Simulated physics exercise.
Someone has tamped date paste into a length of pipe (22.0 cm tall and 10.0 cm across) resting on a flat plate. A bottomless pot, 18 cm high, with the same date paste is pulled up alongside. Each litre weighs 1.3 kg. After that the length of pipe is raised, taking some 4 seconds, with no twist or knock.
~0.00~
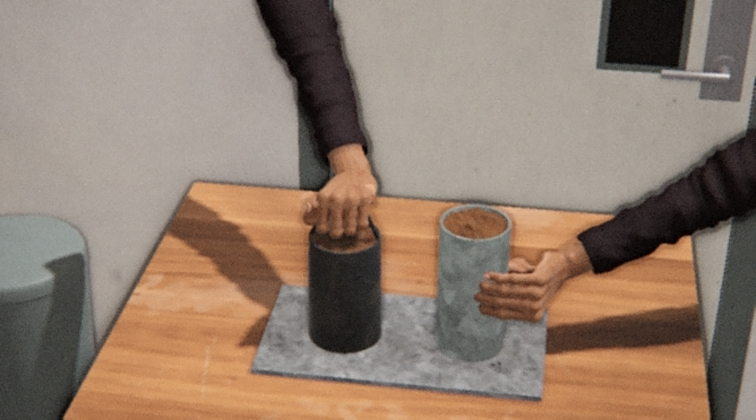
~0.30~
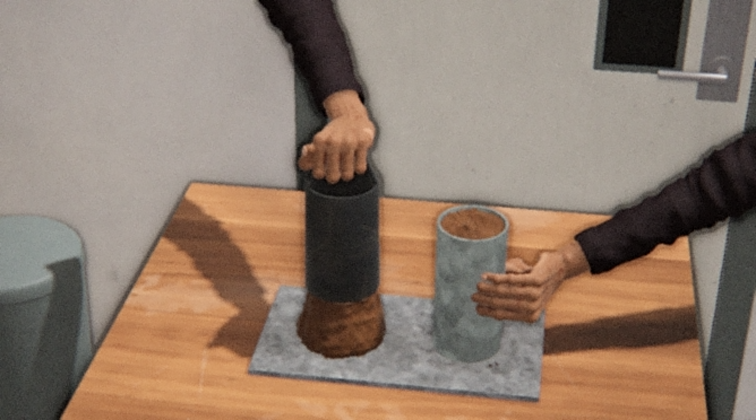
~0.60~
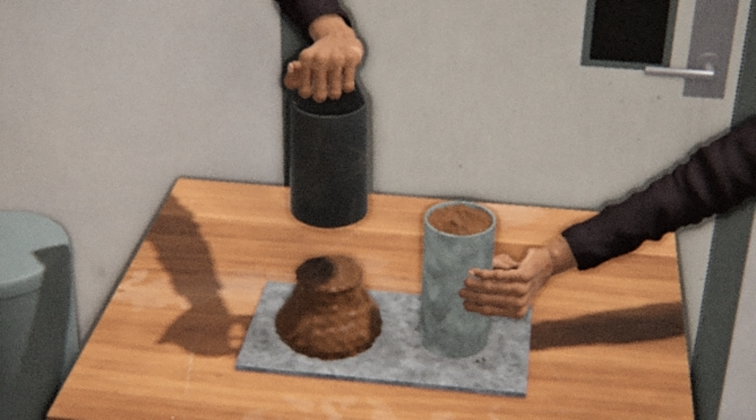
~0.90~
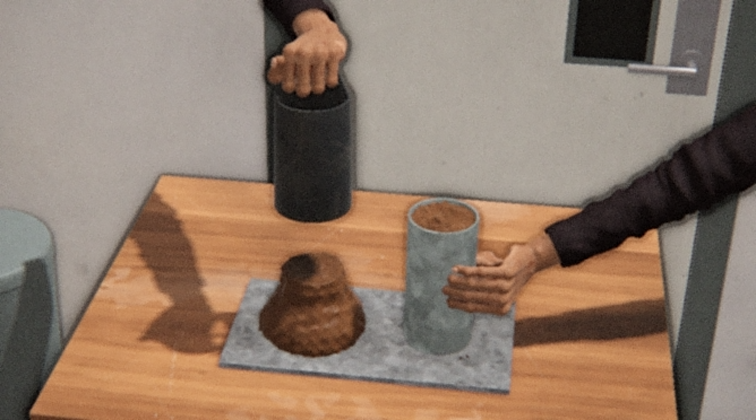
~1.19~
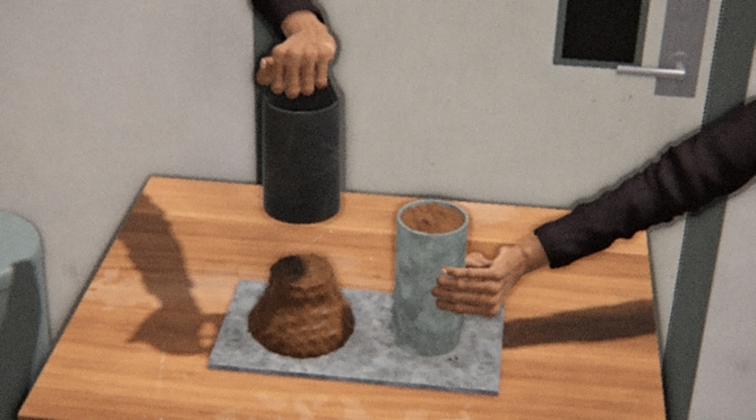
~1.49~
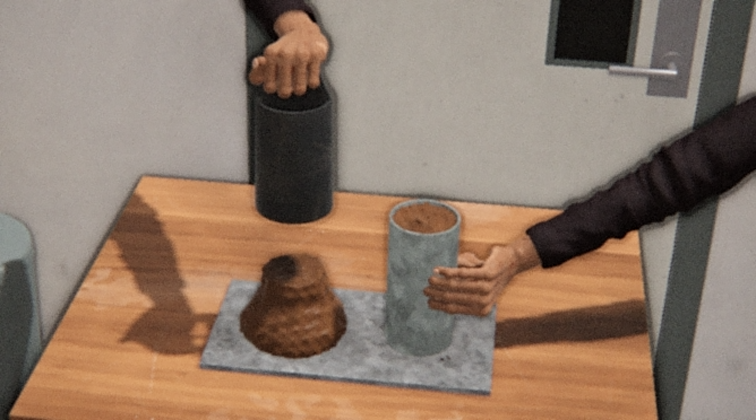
A hand lifted a dark, open-ended pot straight up off a gray plate, leaving a lumpy brown mound that sagged slightly, while another hand stayed beside the filled greenish pipe on the right.
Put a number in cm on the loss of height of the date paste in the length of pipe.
Estimate: Near 8 cm.
By 2.5 s, the length of pipe is up 5.2 cm; the date paste has come down 2.9 cm to 19 cm and is 14 cm wide.
By 3.5 s, the length of pipe is up 14 cm; the date paste has come down 7.4 cm to 15 cm and is 17 cm wide.
By 4.5 s, the length of pipe is up 22 cm; the date paste has come down 7.9 cm to 14 cm and is 17 cm wide.
By 5.7 s, the length of pipe is clear; the date paste has come down 8.1 cm to 14 cm and is 18 cm wide.
By 6.1 s, at rest, the length of pipe is clear; the date paste has come down 8.1 cm to 14 cm and is 18 cm wide.
